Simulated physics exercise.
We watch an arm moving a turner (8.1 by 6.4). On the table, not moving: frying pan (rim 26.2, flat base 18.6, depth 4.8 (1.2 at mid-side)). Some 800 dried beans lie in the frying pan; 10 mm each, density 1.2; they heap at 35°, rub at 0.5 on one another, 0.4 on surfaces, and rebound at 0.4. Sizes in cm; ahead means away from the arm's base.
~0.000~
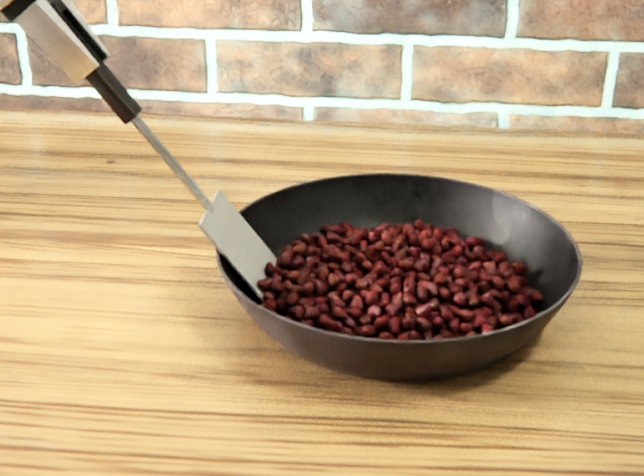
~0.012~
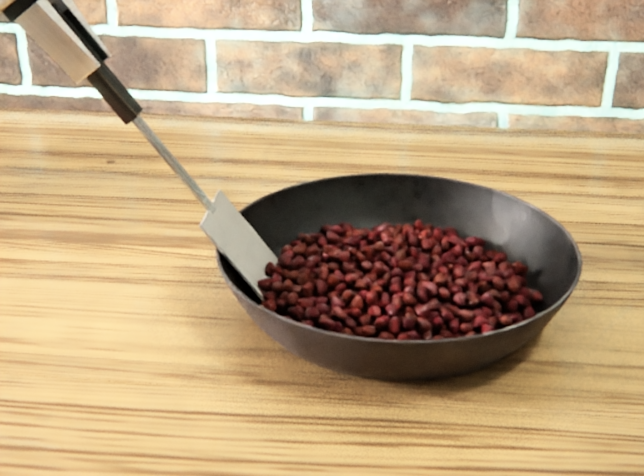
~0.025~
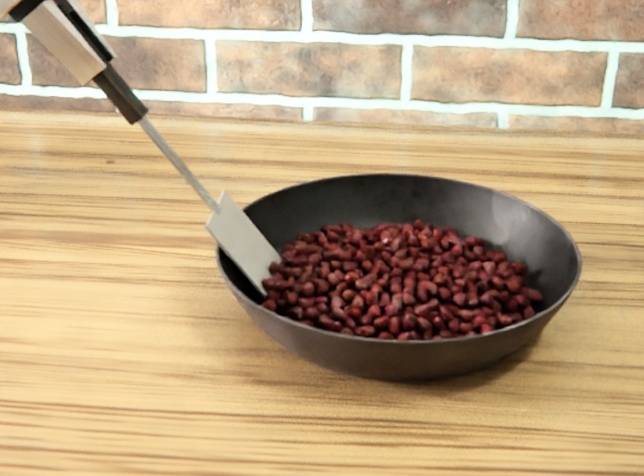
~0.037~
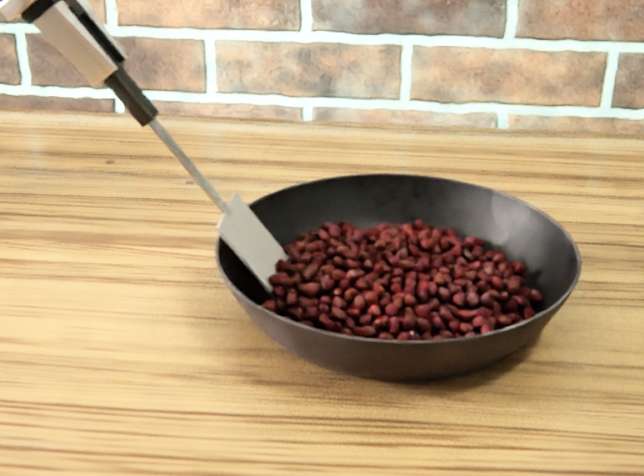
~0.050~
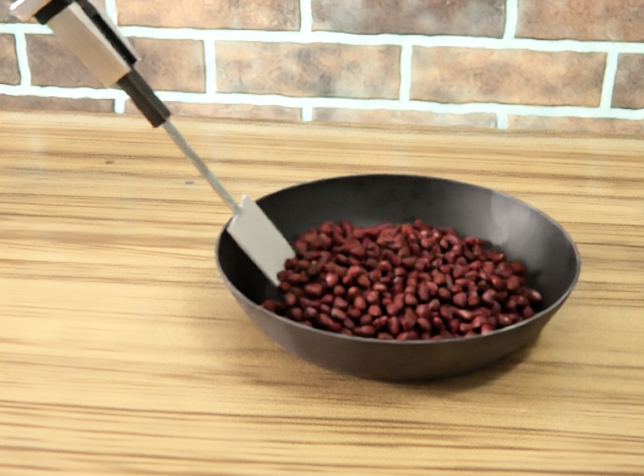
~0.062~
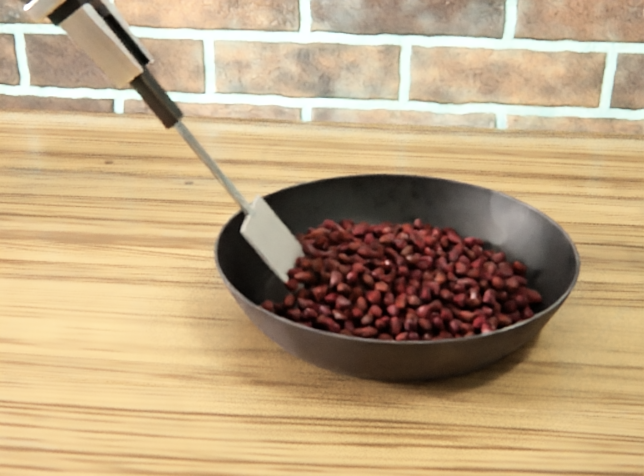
A striped light-wood tabletop stands before a brown brick wall with pale mortar, seen from slightly above by a camera that stays still. A dark grey pan right of centre holds a heap of dark red beans, and a grey turner, held by a black and white arm at upper left, slopes down inside its left rim. The turner moves slowly a short way rightward, nudging the nearest beans, while the pan stays in place.
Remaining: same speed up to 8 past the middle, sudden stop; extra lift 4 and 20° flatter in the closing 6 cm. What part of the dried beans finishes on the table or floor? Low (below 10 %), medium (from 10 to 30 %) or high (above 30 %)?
Answer: Low; below 10 % of the dried beans finish on the table or floor.
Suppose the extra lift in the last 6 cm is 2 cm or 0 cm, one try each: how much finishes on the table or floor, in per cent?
Some 5 and 0 per cent.
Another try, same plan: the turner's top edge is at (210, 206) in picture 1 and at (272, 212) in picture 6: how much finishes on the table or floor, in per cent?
About 15 per cent.
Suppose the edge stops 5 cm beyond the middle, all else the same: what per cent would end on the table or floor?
It would be near 0 per cent.
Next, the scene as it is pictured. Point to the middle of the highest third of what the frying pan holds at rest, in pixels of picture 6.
Near (511, 275).
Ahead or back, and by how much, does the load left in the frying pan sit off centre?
Some 3.5 cm ahead.
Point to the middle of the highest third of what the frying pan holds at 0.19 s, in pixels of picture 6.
Near (465, 268).
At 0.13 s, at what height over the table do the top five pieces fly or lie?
Roughly 5 cm.
After 0.13 s, sloping 53°, highest piece 5 above the table; 804 in the frying pan.
After 0.19 s, sloping 46°, highest piece 6 above the table; 804 in the frying pan.
After 0.42 s, sloping 33°, highest piece 6 above the table; 766 in the frying pan, 34 on the table or floor, 4 on the blade or in flight.
After 1.47 s, sloping 33°, highest piece 6 above the table; 766 in the frying pan, 38 on the table or floor.
At rest, 766 in the frying pan, 38 on the table or floor. That is 5 % on the table or floor.
